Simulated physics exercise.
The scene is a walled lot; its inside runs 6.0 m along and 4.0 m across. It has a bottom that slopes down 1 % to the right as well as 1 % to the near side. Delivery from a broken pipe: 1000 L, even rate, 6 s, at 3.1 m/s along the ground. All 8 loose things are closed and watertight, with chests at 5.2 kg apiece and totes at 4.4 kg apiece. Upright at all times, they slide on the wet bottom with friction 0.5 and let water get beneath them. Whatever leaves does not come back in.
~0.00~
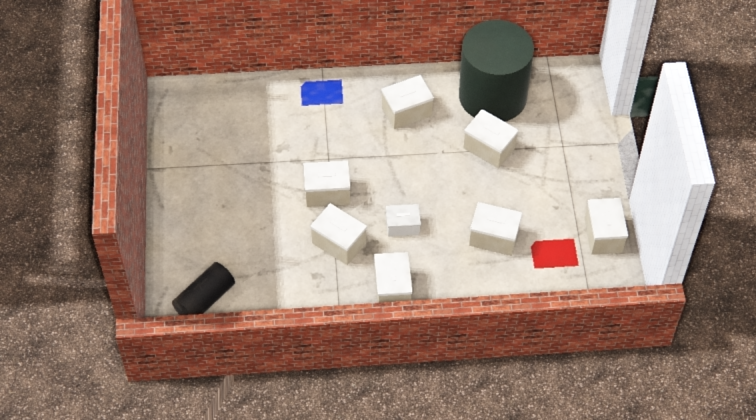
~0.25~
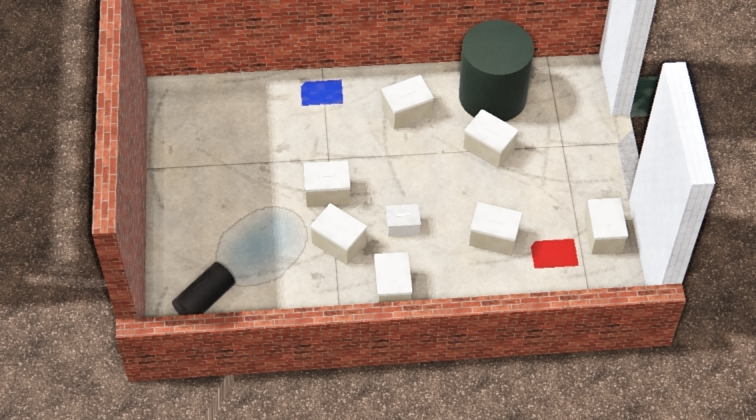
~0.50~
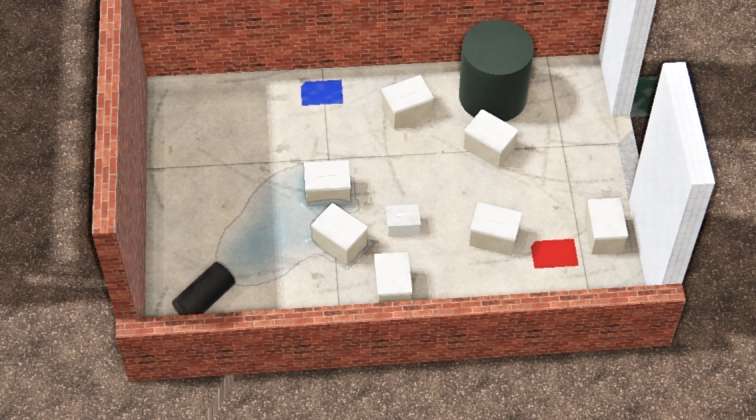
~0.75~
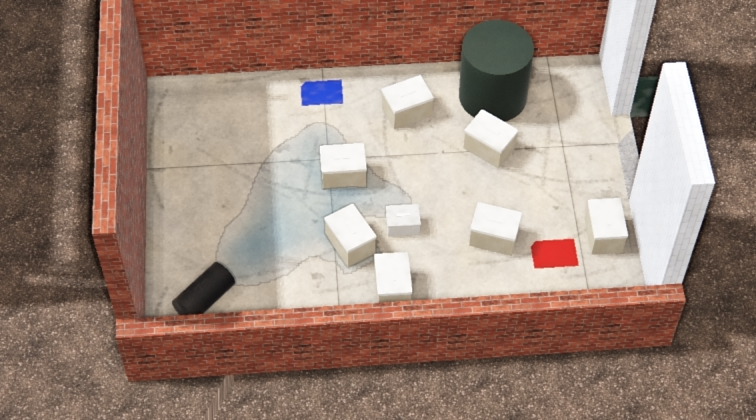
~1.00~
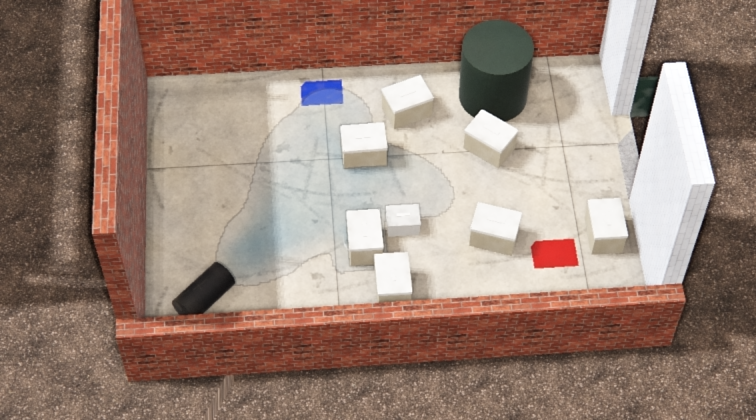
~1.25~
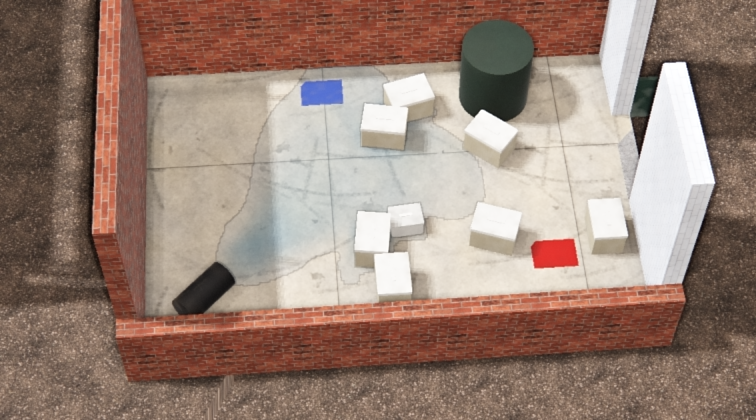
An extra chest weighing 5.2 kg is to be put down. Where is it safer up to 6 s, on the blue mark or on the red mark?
On the red mark.
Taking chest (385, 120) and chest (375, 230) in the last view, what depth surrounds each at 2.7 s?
Roughly 9 and 1 cm.
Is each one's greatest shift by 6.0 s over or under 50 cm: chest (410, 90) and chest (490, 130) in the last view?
In order: Beyond the mark, beyond the mark.
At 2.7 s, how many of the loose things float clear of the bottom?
At that point I count 2.
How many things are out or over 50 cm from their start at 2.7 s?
3 in all.
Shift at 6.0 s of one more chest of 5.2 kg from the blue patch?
Roughly 120 cm from the patch.
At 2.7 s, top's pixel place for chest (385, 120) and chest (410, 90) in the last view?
Somewhere around (437, 84) and (442, 52).
After 1.8 s on blue it would be 21 cm off in 3 cm of water; on red it would be 0 cm off in 0 cm of water.
After 2.7 s on blue it would be 21 cm off in 7 cm of water; on red it would be 0 cm off in 0 cm of water.
After 4.2 s on blue it would be 24 cm off in 8 cm of water; on red it would be 0 cm off in 0 cm of water.
After 6.0 s on blue it would be 118 cm off in 3 cm of water; on red it would be 0 cm off in 2 cm of water.
